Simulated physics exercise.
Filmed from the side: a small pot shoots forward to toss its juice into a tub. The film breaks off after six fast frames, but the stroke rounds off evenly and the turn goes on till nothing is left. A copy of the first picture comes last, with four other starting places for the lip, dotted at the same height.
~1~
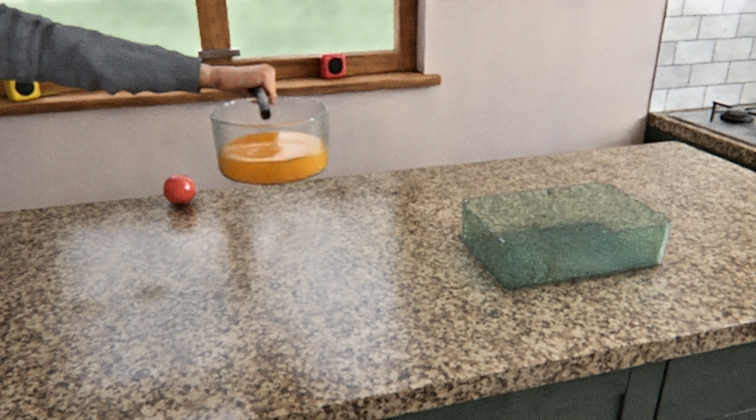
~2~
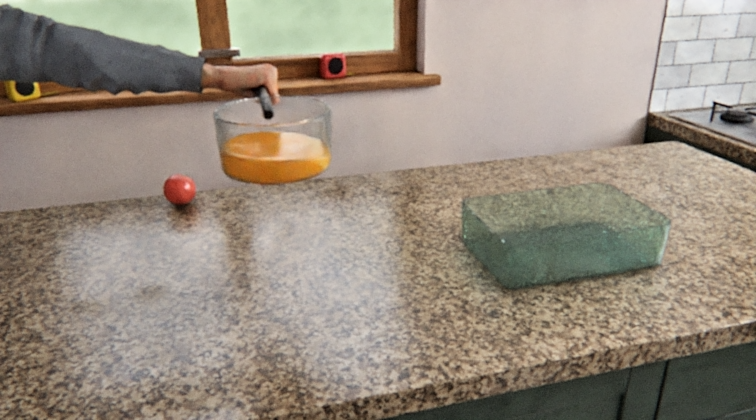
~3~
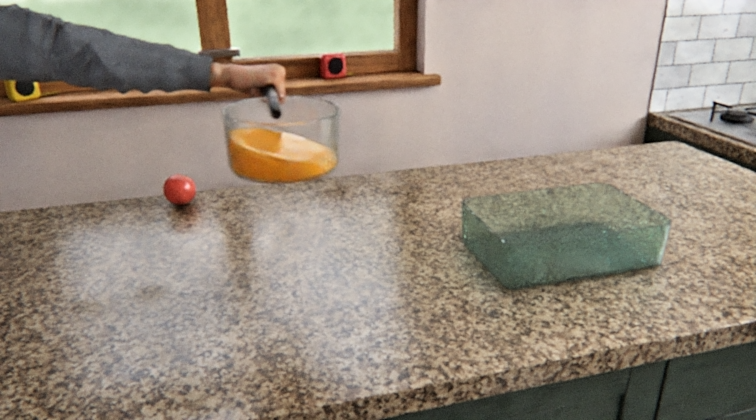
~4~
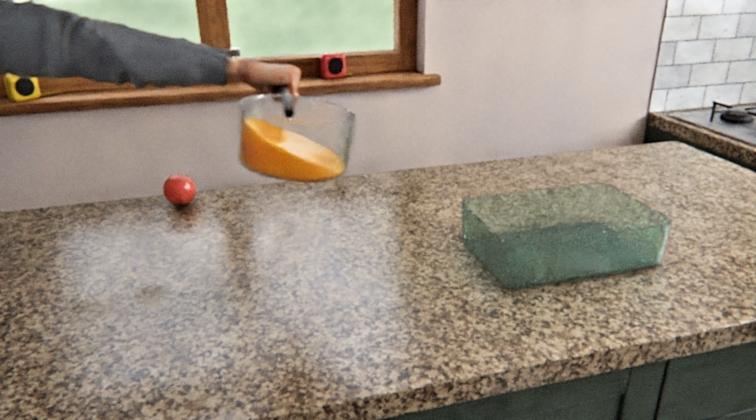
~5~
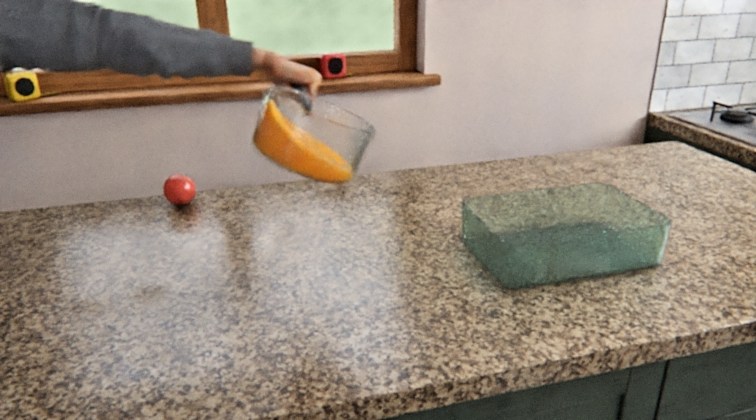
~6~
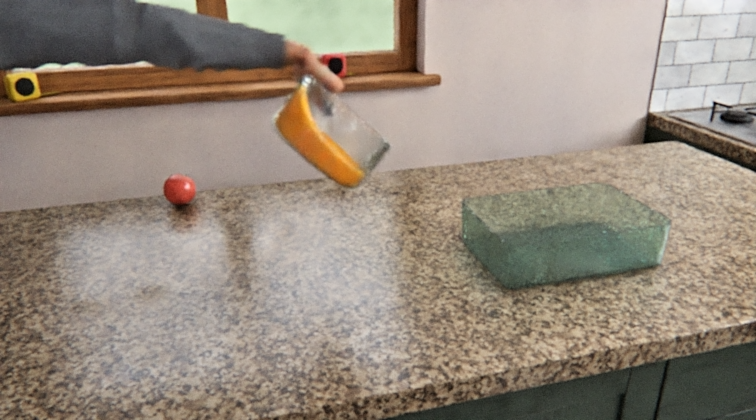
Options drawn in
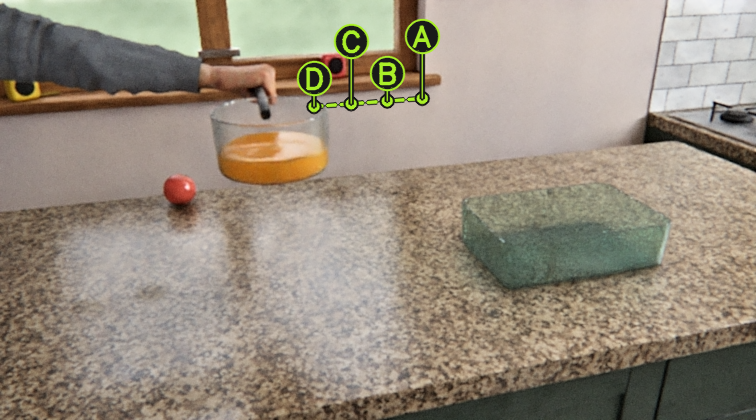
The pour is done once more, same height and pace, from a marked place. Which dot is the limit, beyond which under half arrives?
It is C.
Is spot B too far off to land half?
No, not at all.
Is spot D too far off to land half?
Yes, that goes wrong.
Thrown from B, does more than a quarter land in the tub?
Yes, clearly.
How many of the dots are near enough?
Three.
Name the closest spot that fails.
It is D.
In lime, A at (422, 98); B at (387, 101); C at (351, 103); D at (314, 106).
With A, about 75 % lands in the tub, 6 % falls short and 19 % goes beside or beyond.
With B, about 79 % lands in the tub, 6 % falls short and 15 % goes beside or beyond.
With C, about 78 % lands in the tub, 8 % falls short and 14 % goes beside or beyond.
With D, about 26 % lands in the tub, 70 % falls short and 5 % goes beside or beyond.
